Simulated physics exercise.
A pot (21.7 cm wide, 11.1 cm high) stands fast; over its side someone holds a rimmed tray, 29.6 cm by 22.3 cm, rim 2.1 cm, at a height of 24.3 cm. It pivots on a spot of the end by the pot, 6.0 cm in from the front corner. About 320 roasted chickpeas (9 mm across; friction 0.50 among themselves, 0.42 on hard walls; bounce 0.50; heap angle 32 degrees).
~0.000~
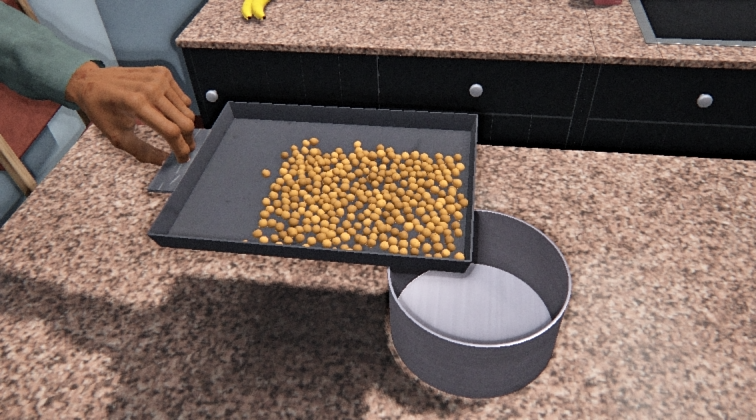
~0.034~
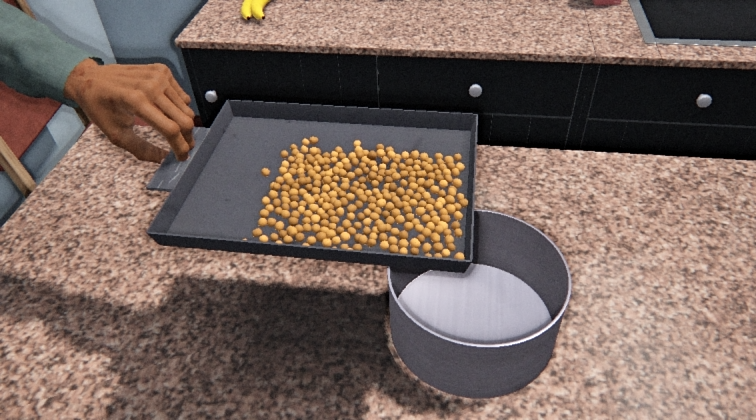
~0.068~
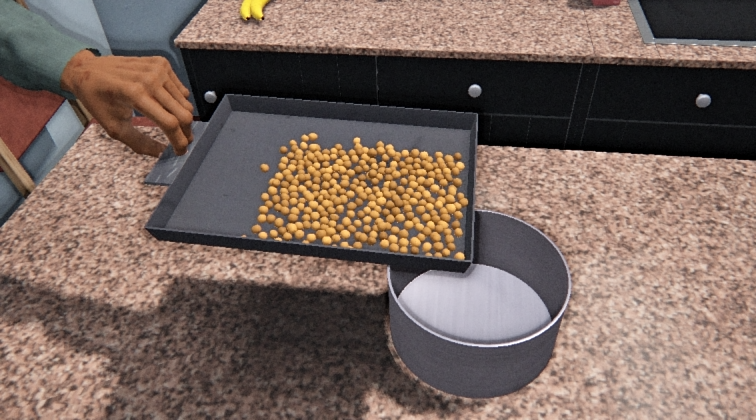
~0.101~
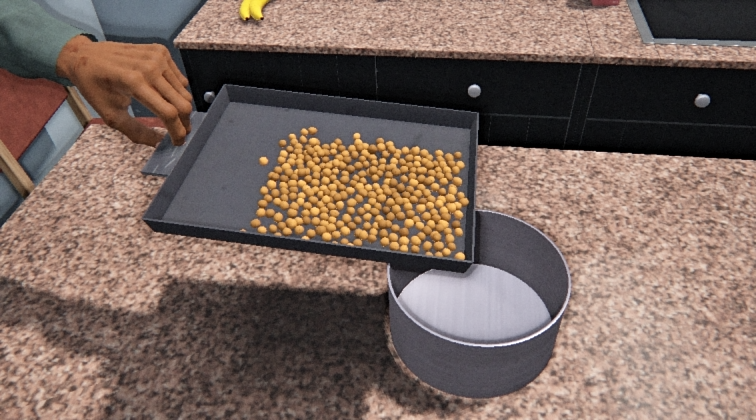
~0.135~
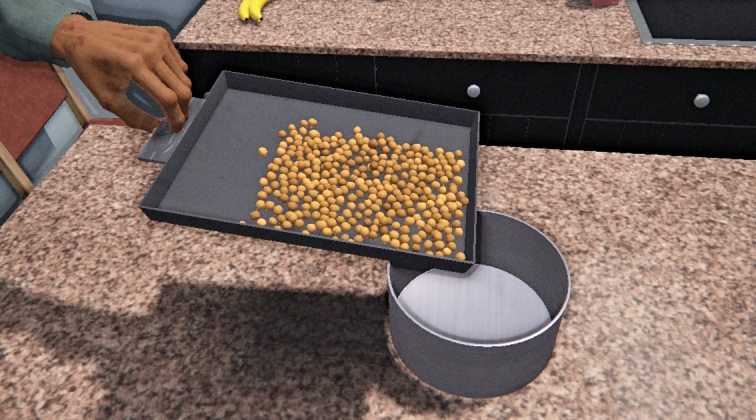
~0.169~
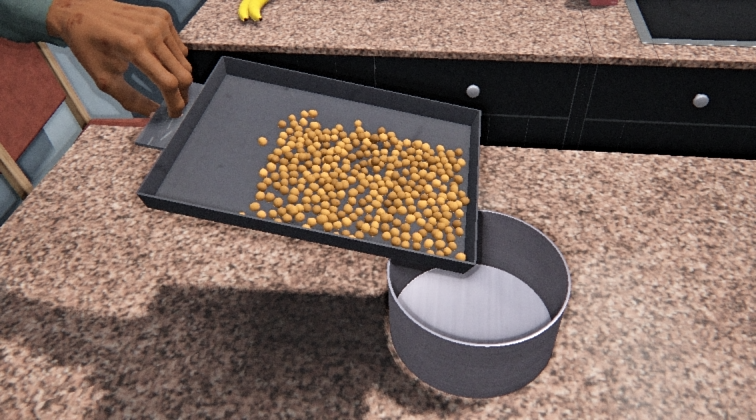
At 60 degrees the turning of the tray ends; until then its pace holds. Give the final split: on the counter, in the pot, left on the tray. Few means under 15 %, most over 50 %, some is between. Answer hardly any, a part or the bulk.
On the counter: Hardly any; in the pot: Hardly any; left on the tray: The bulk.
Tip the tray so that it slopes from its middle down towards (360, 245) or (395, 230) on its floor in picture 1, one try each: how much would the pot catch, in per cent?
Some 0 and 0 per cent.
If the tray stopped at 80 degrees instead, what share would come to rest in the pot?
Then about 45 per cent.
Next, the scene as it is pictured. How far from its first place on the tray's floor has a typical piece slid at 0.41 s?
About 2 cm.
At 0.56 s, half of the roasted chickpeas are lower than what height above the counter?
Roughly 30 cm.
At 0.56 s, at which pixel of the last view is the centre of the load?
Around (431, 164).
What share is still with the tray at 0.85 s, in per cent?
Some 100 per cent of the load.
After 0.41 s, tilt 37 degrees; the tray holds 100 %, the pot 0 %.
After 0.56 s, tilt 52 degrees; the tray holds 100 %, the pot 0 %.
Then, at 0.85 s, tilt 60 degrees; the tray holds 100 %, the pot 0 %.
By 1.5 s all is still; counter 0 %, pot 0 %, tray 95 %.
